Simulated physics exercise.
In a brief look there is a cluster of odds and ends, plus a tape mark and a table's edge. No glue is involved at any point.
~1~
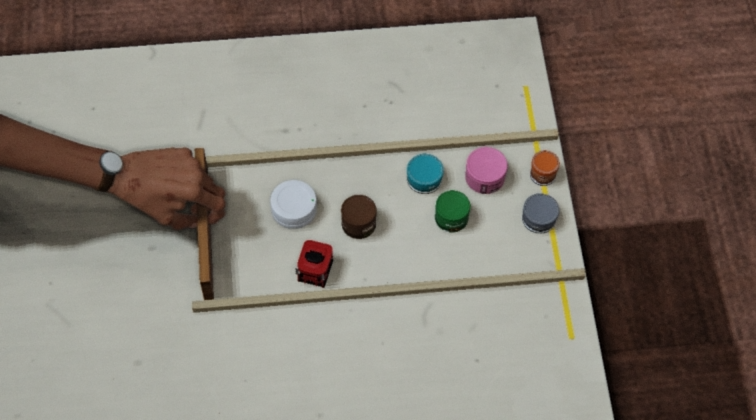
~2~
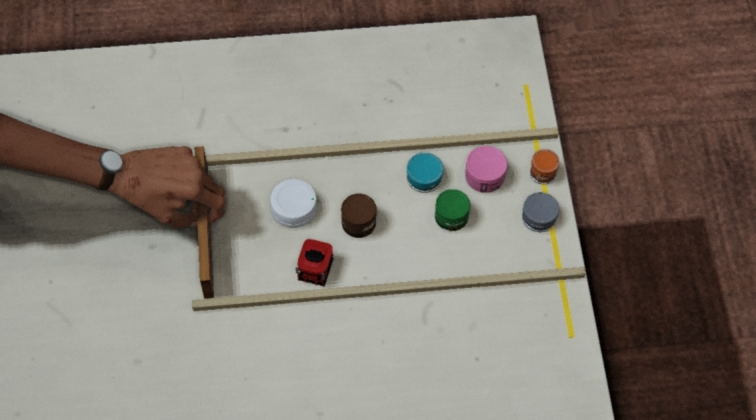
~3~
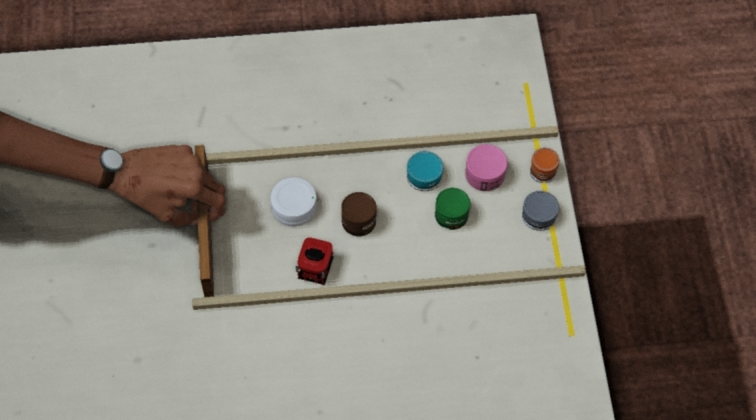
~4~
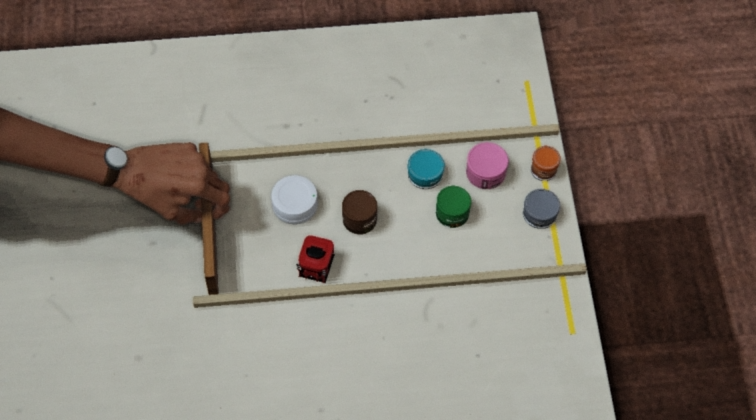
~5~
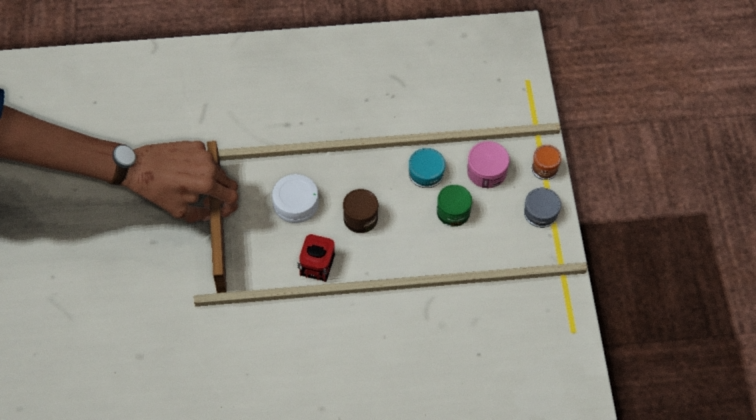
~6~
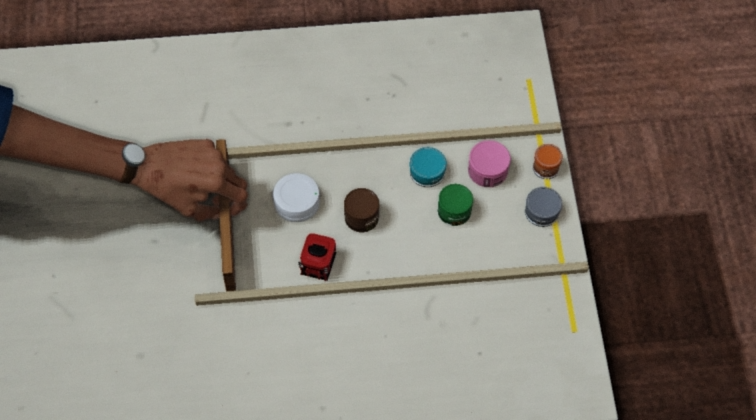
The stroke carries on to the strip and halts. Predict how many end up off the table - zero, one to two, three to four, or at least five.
Three to four end up off the table.
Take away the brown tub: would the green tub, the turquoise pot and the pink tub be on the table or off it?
I'd say the green tub stays up, the turquoise pot stays up, and the pink tub does not stay.
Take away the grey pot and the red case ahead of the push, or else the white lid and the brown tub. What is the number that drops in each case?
First 3, then 3.
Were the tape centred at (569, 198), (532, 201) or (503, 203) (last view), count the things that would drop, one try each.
So, one try after another, the floor gets 8, then 4, then 2.
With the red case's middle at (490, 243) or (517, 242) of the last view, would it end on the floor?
Well, the red case sits tight the first time and sits tight the second time.
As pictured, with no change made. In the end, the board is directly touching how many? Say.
That makes 4.
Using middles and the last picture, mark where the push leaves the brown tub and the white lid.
Final pixels, roughly: (572, 211) for the first, (570, 178) for the other.
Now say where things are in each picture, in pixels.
The first frame shows orange tin (544, 168); grey pot (540, 214); pink tub (486, 171); board (204, 223); tape (548, 206).
The second frame shows grey pot (540, 212); white lid (294, 203).
The third frame shows pink tub (486, 168); board (204, 221).
The fourth frame shows orange tin (545, 163); green tub (453, 207).
The fifth frame shows grey pot (542, 208); red case (317, 258).
The sixth frame shows orange tin (547, 162); grey pot (543, 207); pink tub (489, 164); board (226, 215); tape (550, 199).
Soon after, none off yet; orange tin at rest near (547, 162); grey pot at rest near (543, 207); pink tub at rest near (489, 164).
After that, none off yet; orange tin at rest near (547, 162); grey pot at rest near (543, 207); pink tub displaced a little near (500, 165).
In the end, the number that fall off is three or four; gone, green tub, pink tub, grey pot and orange tin.
